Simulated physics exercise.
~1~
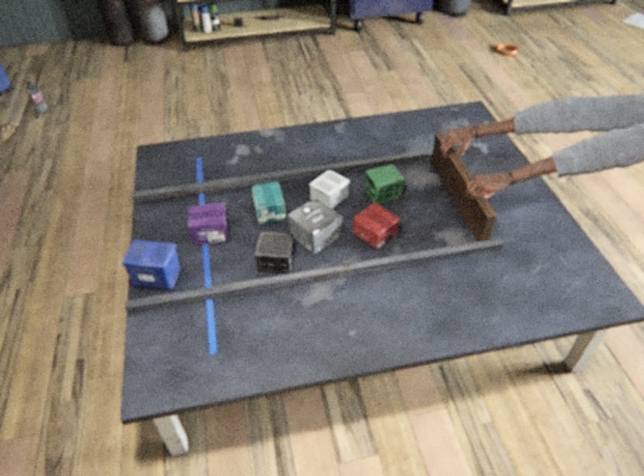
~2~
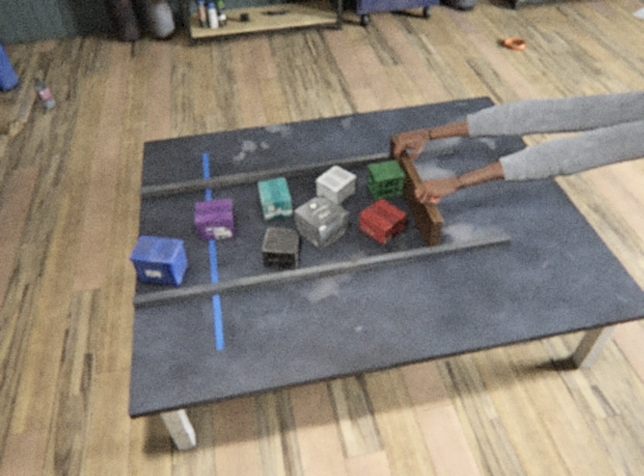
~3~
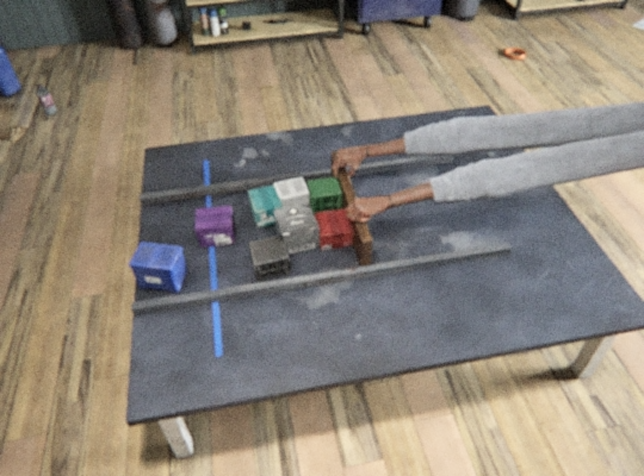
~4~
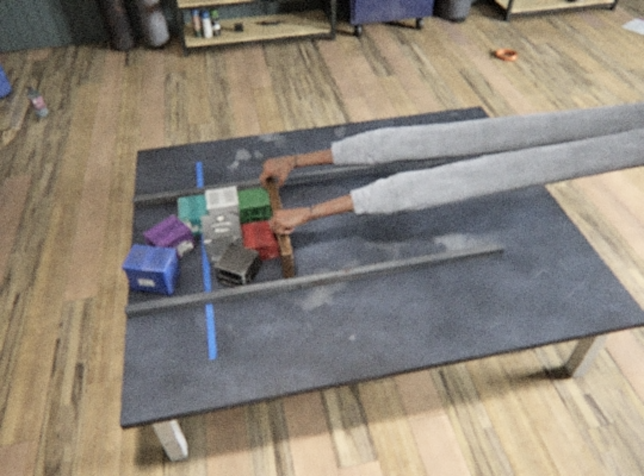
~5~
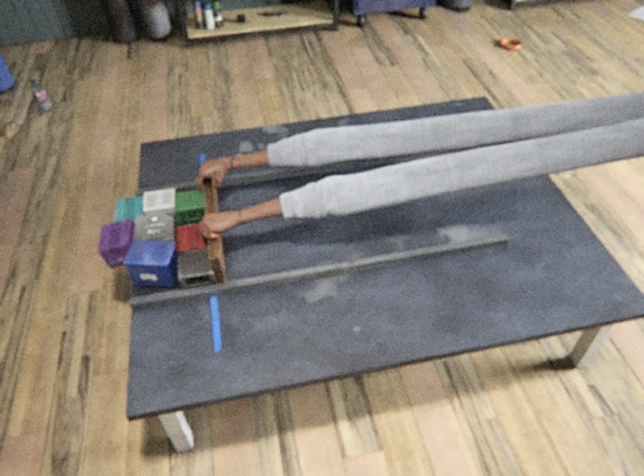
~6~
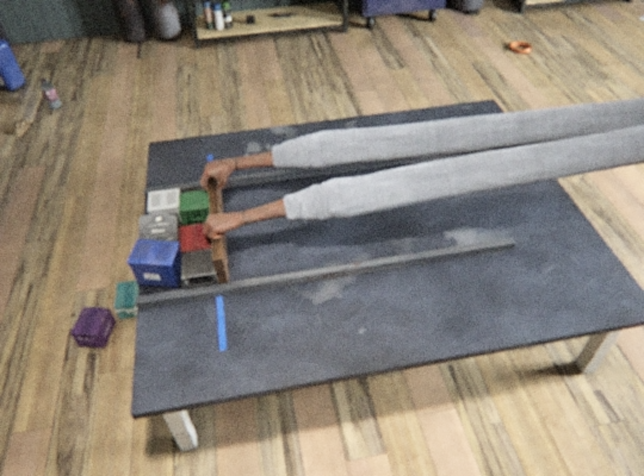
A dark, low table stands on a wooden floor, seen from above by a slightly swaying camera, with two grey rails running across it and a blue tape strip near its left end. Grey-sleeved arms reach in from the right, holding an upright brown plank behind scattered blue, purple, turquoise, black, grey, white, green and red boxes. The hands push the plank left, gathering the boxes into a cluster that crosses the tape and crowds the left edge. The plank stops near the tape as the purple and turquoise boxes drop off, while the others remain on the table.
